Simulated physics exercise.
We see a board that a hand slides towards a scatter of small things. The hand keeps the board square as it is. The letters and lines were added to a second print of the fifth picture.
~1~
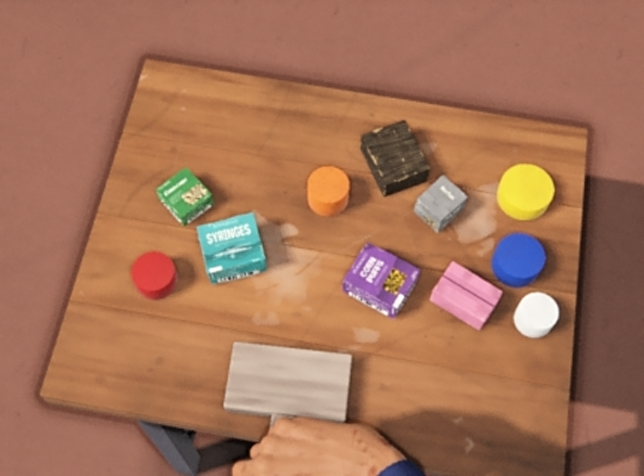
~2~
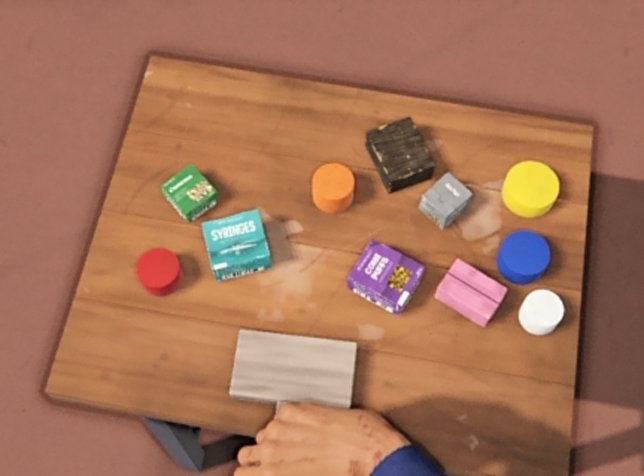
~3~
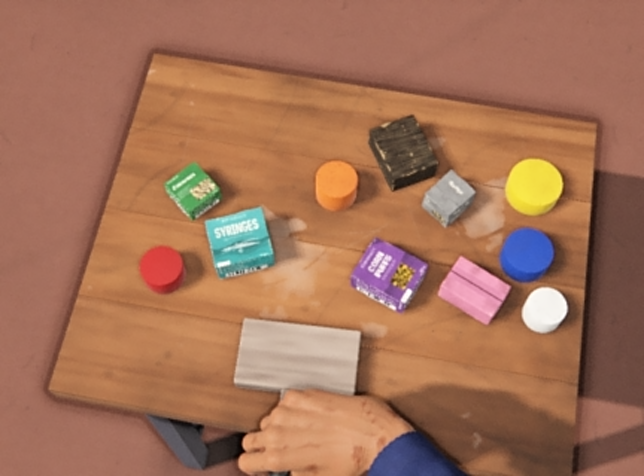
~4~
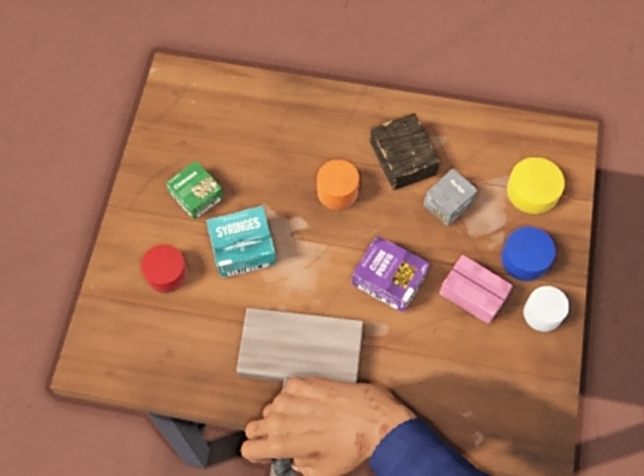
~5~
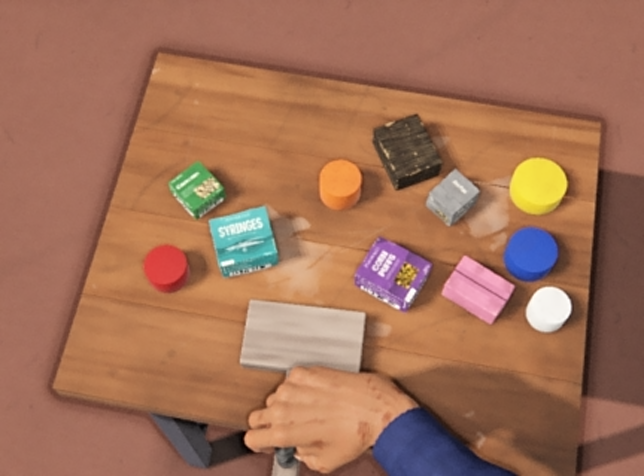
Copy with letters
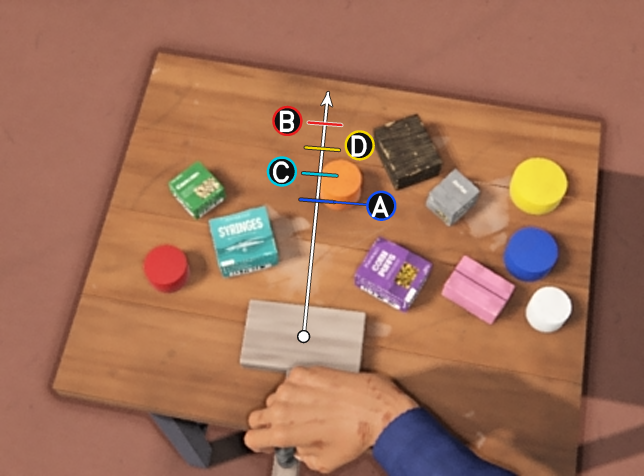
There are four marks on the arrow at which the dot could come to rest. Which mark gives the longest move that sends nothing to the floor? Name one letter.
B is the last safe stop.
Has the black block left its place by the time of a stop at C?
No.
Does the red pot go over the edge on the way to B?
No.
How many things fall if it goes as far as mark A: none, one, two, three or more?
The count is none.
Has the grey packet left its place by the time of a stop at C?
No.
On the copy, A at (317, 201); B at (325, 124); C at (320, 174); D at (323, 149); the arrow from (304, 337) to (328, 93); the white dot at (304, 337).
On B. First, board (312, 258); turquoise box (236, 212); purple box (402, 256).
Then, board (320, 183); green box (185, 188); orange pot (346, 139).
Finally, board (325, 129); orange pot (352, 87); green box (184, 188); nothing has fallen.
By contrast, A is safe but short; C is safe but short; D is safe but short.
